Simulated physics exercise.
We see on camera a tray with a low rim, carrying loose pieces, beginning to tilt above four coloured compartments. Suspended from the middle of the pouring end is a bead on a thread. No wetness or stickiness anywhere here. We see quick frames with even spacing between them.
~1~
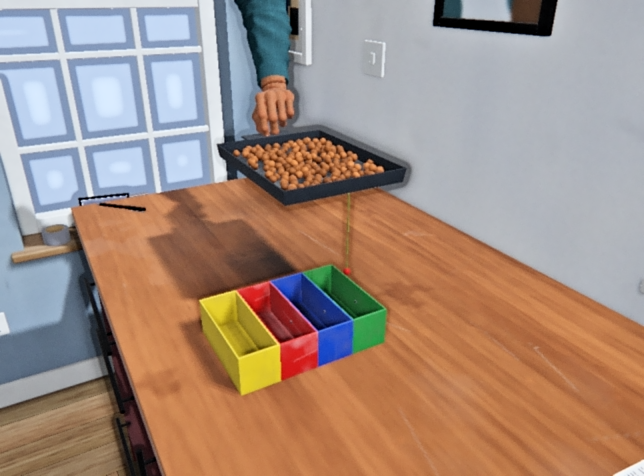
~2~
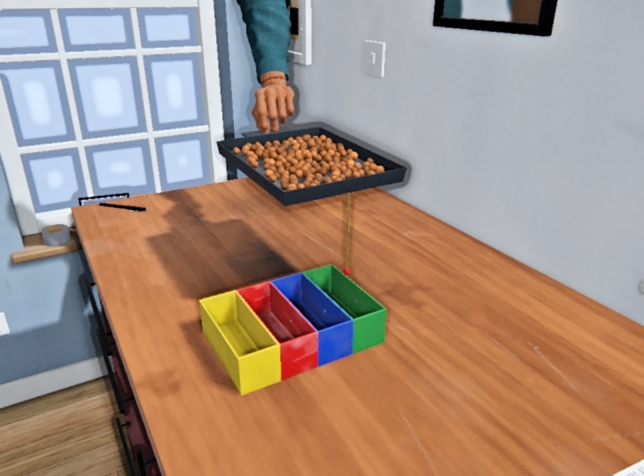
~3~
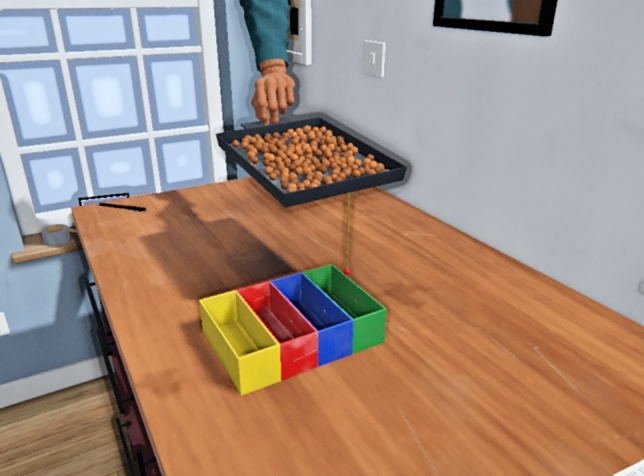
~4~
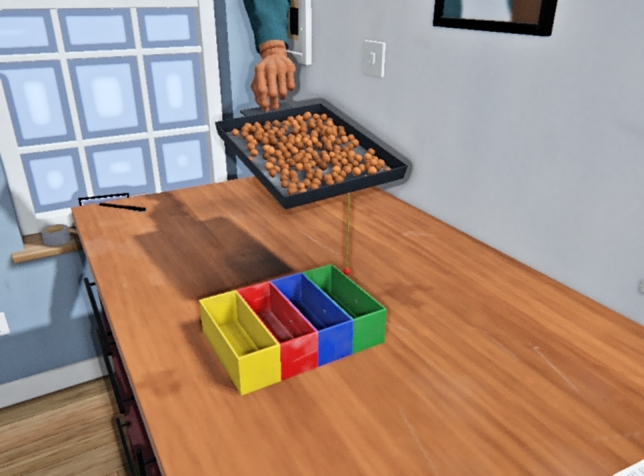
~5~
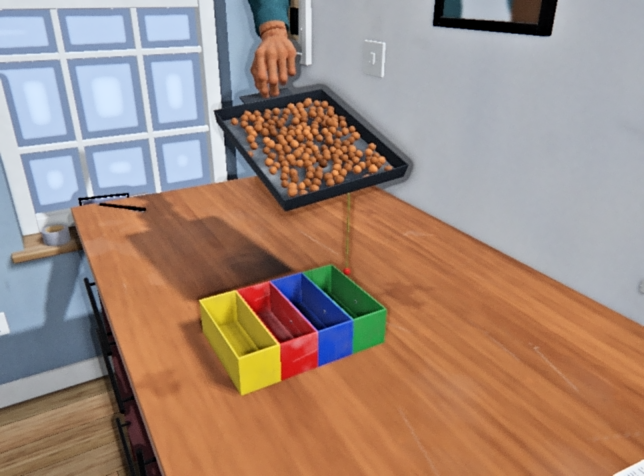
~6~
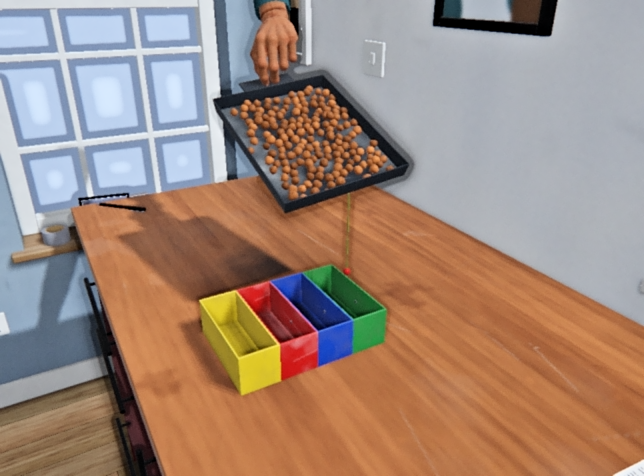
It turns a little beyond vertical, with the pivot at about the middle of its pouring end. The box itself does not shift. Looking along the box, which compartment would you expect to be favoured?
I would expect the blue compartment to be favoured.
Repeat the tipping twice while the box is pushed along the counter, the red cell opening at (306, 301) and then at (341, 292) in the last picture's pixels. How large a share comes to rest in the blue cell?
It would be near 20 per cent first and near 10 per cent second.
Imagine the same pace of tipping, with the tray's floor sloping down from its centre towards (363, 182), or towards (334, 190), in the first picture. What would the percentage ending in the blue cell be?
Roughly 0 percent, then 20 percent.
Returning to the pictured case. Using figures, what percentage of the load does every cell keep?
Yellow cell: Around 0 percent; red cell: Around 20 percent; blue cell: Around 40 percent; green cell: Around 20 percent.
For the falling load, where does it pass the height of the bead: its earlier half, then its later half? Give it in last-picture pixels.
First roughly (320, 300), then roughly (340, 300).
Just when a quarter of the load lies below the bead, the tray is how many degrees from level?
Roughly 120 degrees from level.
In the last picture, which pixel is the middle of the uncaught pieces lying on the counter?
Their resting centre is at about (409, 366).
Soon after the last picture, tray tipped steeply; nearly all on the tray; a stray few falling or outside the box.
A little later, tray tipped past a quarter turn; most on the tray; a stray few in the red cell; a stray few in the blue cell; a stray few in the yellow cell; a stray few in the green cell; a small part falling or outside the box.
Later still, tray tipped past a quarter turn; about a third in the blue cell; about a quarter in the green cell; about a quarter in the red cell; a stray few in the yellow cell; about a quarter falling or outside the box.
At rest, tray tipped past a quarter turn; about a third in the blue cell; about a quarter in the green cell; about a quarter in the red cell; a stray few in the yellow cell; about a quarter outside the box.
